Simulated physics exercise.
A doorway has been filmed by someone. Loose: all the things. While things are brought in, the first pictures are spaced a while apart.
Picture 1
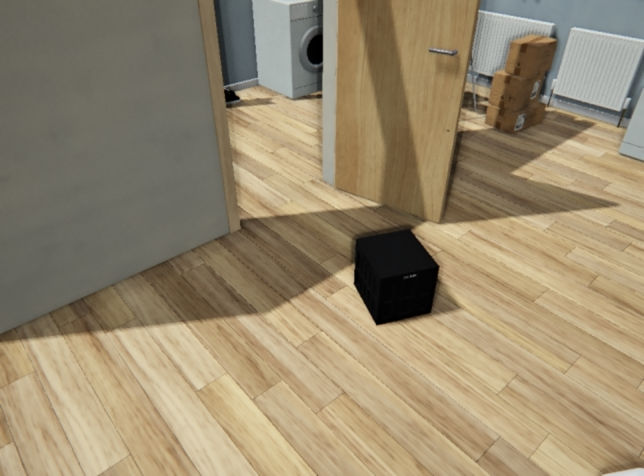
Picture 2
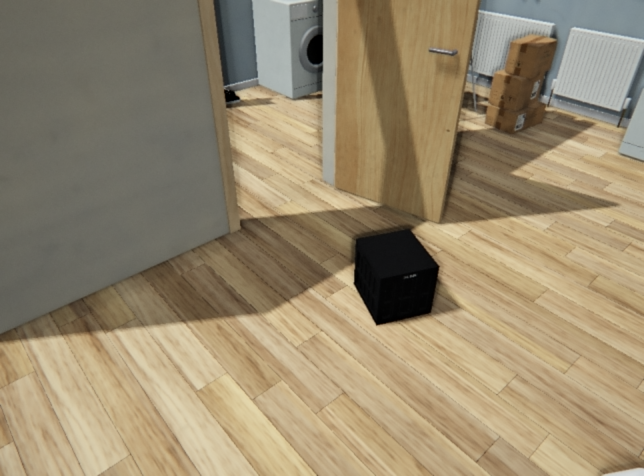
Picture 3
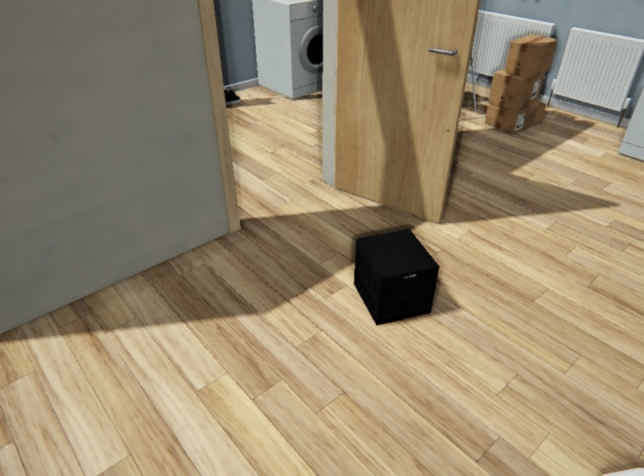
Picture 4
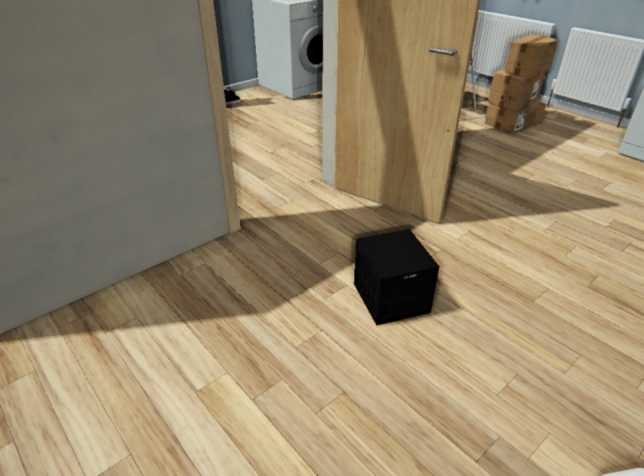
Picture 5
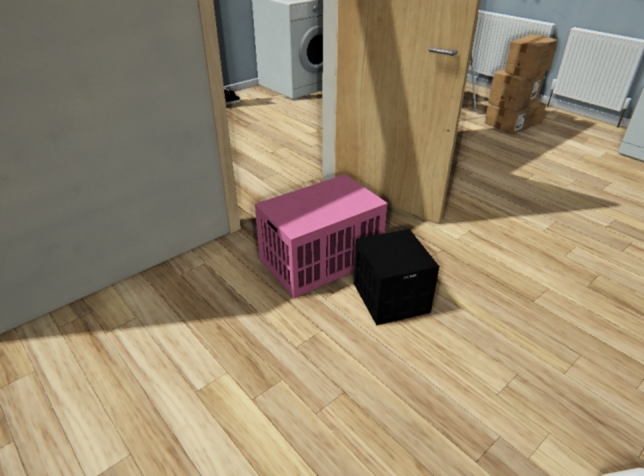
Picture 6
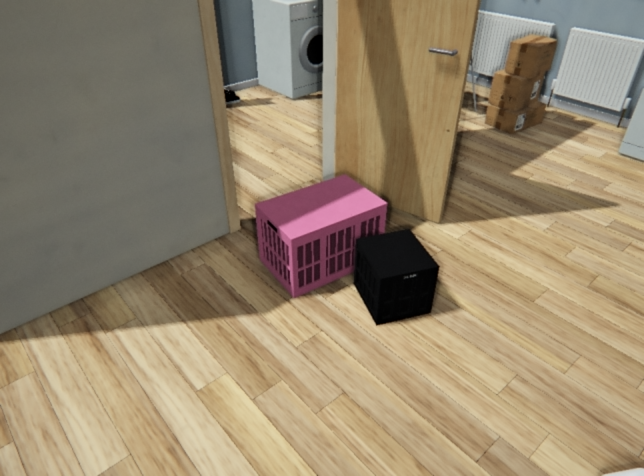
The clip shows a wooden door standing wide open and still, with a black crate on the wood floor in front; a pink slatted chest then appears beside the crate, to its left, and nothing else moves.
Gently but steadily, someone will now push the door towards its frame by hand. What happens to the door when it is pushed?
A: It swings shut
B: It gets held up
(B) It gets held up.
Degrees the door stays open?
Some 65° open.
Then, 0.70 s later than the last frame, door 88° open.
Then, 1.00 s later than the last frame, door 73° open.
When it is over, door 64° open; both as before. End places, in pixels of the last picture, pink chest near (318, 234).
